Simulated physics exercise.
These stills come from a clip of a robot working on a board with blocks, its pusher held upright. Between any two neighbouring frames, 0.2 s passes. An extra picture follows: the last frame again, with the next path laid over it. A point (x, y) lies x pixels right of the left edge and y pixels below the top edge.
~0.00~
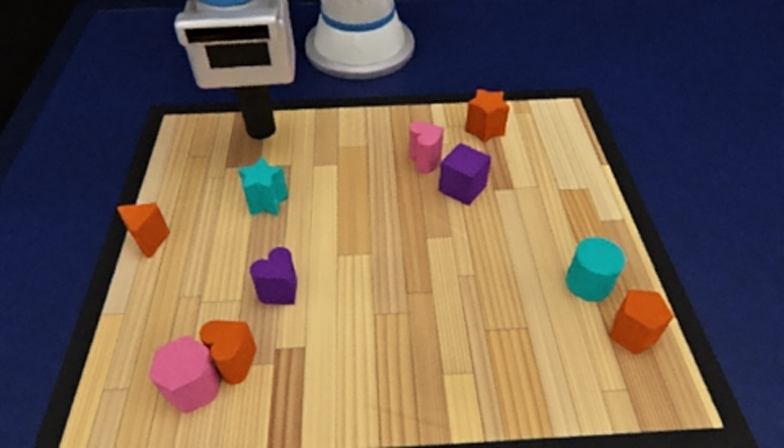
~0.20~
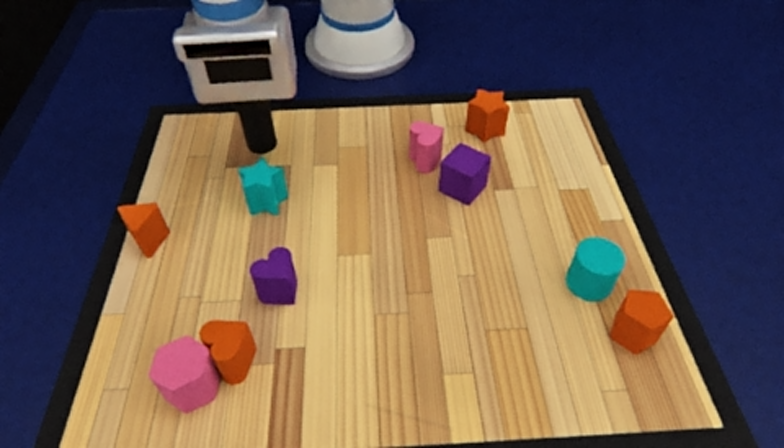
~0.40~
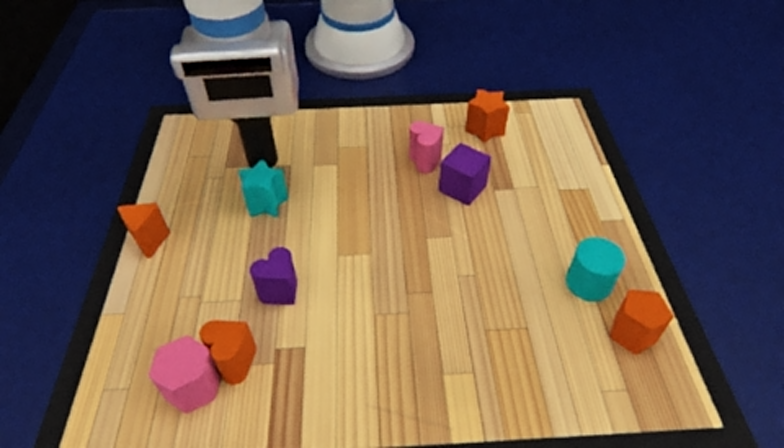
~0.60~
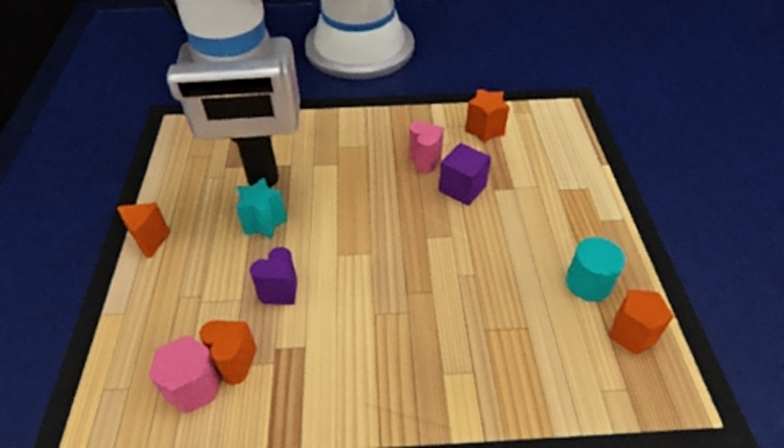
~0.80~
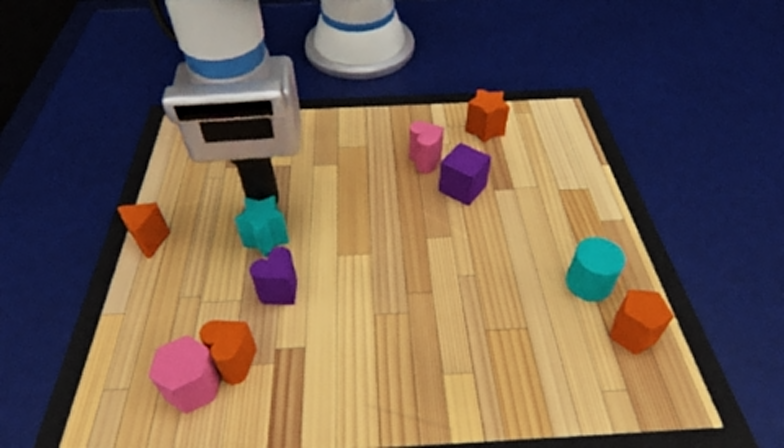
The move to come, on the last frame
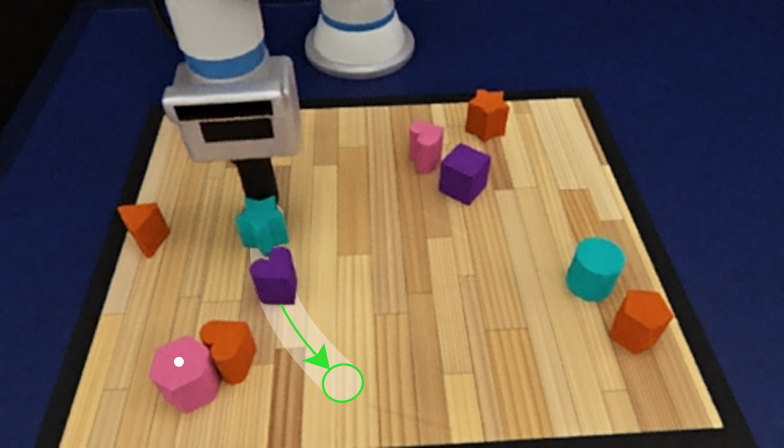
Robot arm with a black pusher moving down to a turquoise star and nudging it slightly down a wooden board of coloured blocks.
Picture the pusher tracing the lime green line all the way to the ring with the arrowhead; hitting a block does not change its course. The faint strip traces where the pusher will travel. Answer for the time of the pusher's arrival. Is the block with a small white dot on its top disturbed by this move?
The block you're asking about stays where it is.
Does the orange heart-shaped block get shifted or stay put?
At the end of the path, the orange heart-shaped block has moved off its old spot.
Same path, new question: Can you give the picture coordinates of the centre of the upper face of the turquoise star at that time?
The middle of its upper face will lie at (307, 386).
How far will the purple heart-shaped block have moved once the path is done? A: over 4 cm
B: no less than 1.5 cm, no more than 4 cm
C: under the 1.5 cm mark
(A)
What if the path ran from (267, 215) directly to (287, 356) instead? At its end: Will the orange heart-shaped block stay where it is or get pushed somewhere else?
Answer: Moved.
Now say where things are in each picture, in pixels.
The first frame shows pusher tip (262, 130); block tops, pink six-sided block (179, 362); orange heart-shaped block (223, 337); turquoise star (259, 173); purple heart-shaped block (273, 264).
The second frame shows pusher (262, 145); blocks unchanged.
The third frame shows pusher (263, 161); turquoise star (259, 175).
The fourth frame shows pusher (263, 179); turquoise star (256, 194).
The fifth frame shows pusher (263, 199); pink six-sided block (179, 362); orange heart-shaped block (223, 337); turquoise star (259, 211); purple heart-shaped block (273, 264).
Path on the board, from (267, 215) via (270, 269) and (294, 327), ending at (343, 383); the dot is on the pink six-sided block.
The first path, step by step. One third of the way, pusher (266, 254); turquoise star (260, 270); purple heart-shaped block (277, 297).
Two thirds of the way, pusher (291, 313); orange heart-shaped block (227, 347), turned 35° clockwise; turquoise star (282, 335); purple heart-shaped block (296, 369).
At the end, pusher (341, 369); pink six-sided block in place; orange heart-shaped block (229, 349), turned 45° clockwise; turquoise star (307, 386), turned 50° clockwise; purple heart-shaped block (290, 429), turned 45° clockwise.
